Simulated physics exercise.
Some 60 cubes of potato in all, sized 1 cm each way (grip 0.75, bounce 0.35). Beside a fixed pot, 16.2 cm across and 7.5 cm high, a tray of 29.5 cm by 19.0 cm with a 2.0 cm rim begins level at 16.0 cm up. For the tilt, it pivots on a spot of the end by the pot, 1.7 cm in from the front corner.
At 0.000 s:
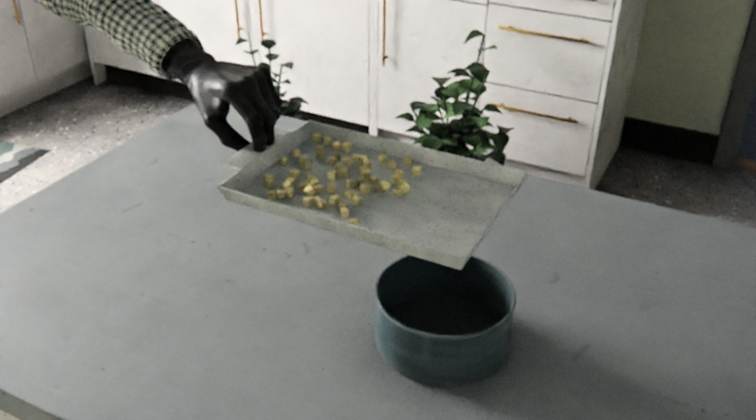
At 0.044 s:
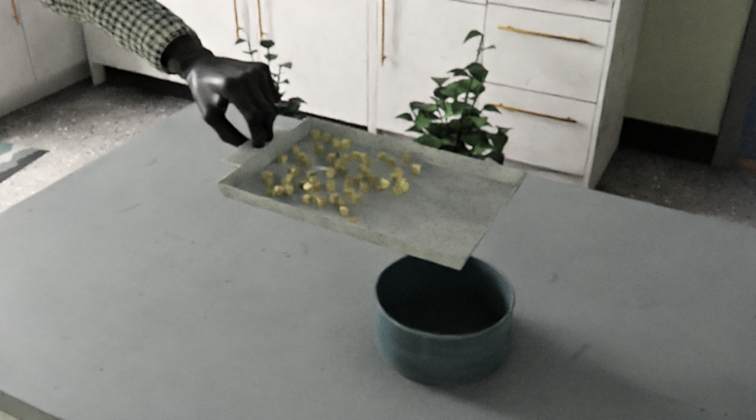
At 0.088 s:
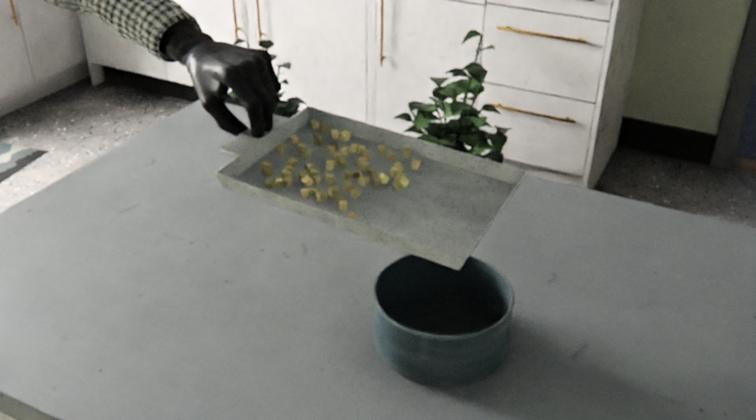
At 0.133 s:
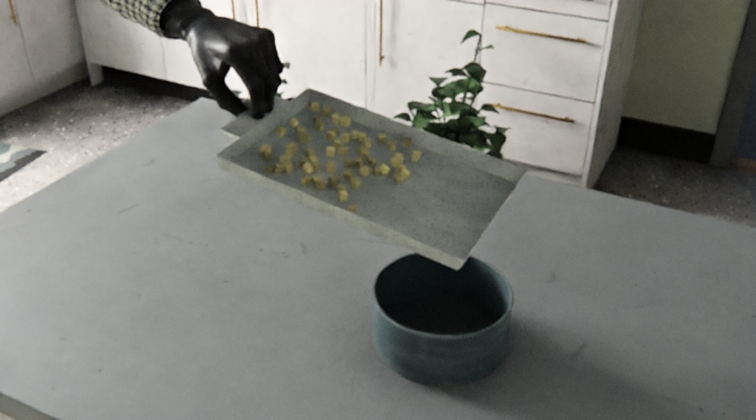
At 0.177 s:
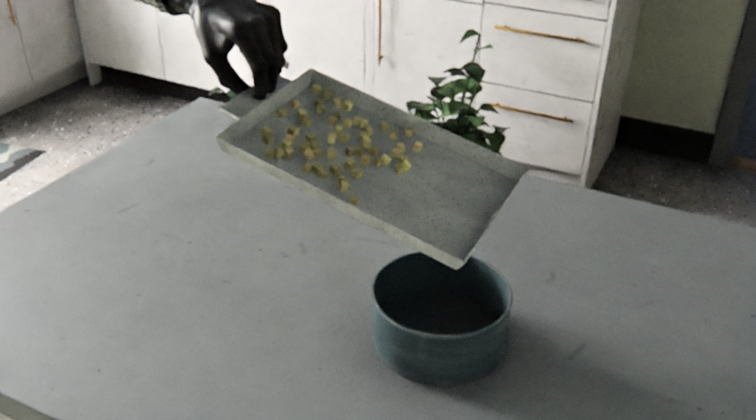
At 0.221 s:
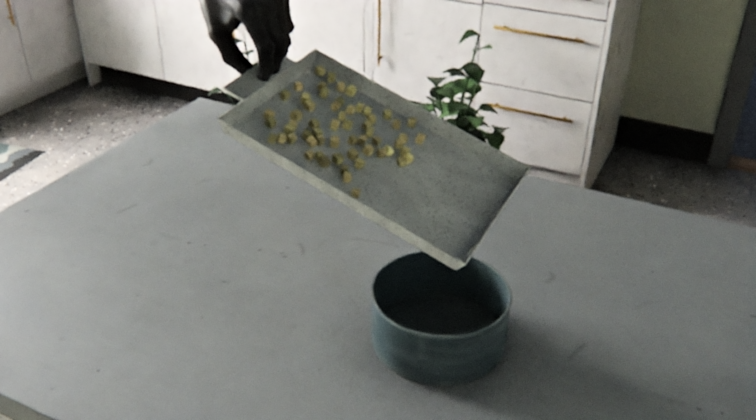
A black hand in a checkered sleeve holds the left end of a gray tray scattered with small yellowish cubes, nearly level above a round blue pot on a gray table. The hand then raises that end, steadily steepening the tray toward the pot while the cubes stay grouped near the upper end.
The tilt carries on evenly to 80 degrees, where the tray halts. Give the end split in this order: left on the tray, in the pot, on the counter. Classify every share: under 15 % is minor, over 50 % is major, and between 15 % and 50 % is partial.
Tray: Minor, pot: Minor, counter: Major.
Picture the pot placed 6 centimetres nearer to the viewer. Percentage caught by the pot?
Roughly 0 per cent.
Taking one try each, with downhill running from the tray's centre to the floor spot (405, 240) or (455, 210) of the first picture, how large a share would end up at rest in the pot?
I'd put it at about 0 per cent for the first tilt and about 0 per cent for the second.
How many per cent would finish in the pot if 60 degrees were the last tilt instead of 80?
I'd expect some 0 per cent in the pot.
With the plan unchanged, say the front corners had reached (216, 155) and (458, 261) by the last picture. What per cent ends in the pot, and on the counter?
Split: Pot = 0, counter = 100.
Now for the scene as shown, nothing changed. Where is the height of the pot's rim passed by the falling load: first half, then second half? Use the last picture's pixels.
The first half passes near (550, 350) and the second half near (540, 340).
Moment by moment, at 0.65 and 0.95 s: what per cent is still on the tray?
First 100, then 5.
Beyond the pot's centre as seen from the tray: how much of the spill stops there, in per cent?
That comes to roughly 100 percent.
After 0.48 s, tilt 50 degrees; the tray holds 100 %, the pot 0 %.
After 0.65 s, tilt 70 degrees; the tray holds 100 %, the pot 0 %.
After 0.95 s, tilt 80 degrees; the tray holds 5 %, the pot 0 %.
At rest (2.2 s), tray 0 %, pot 0 %, counter 100 %.
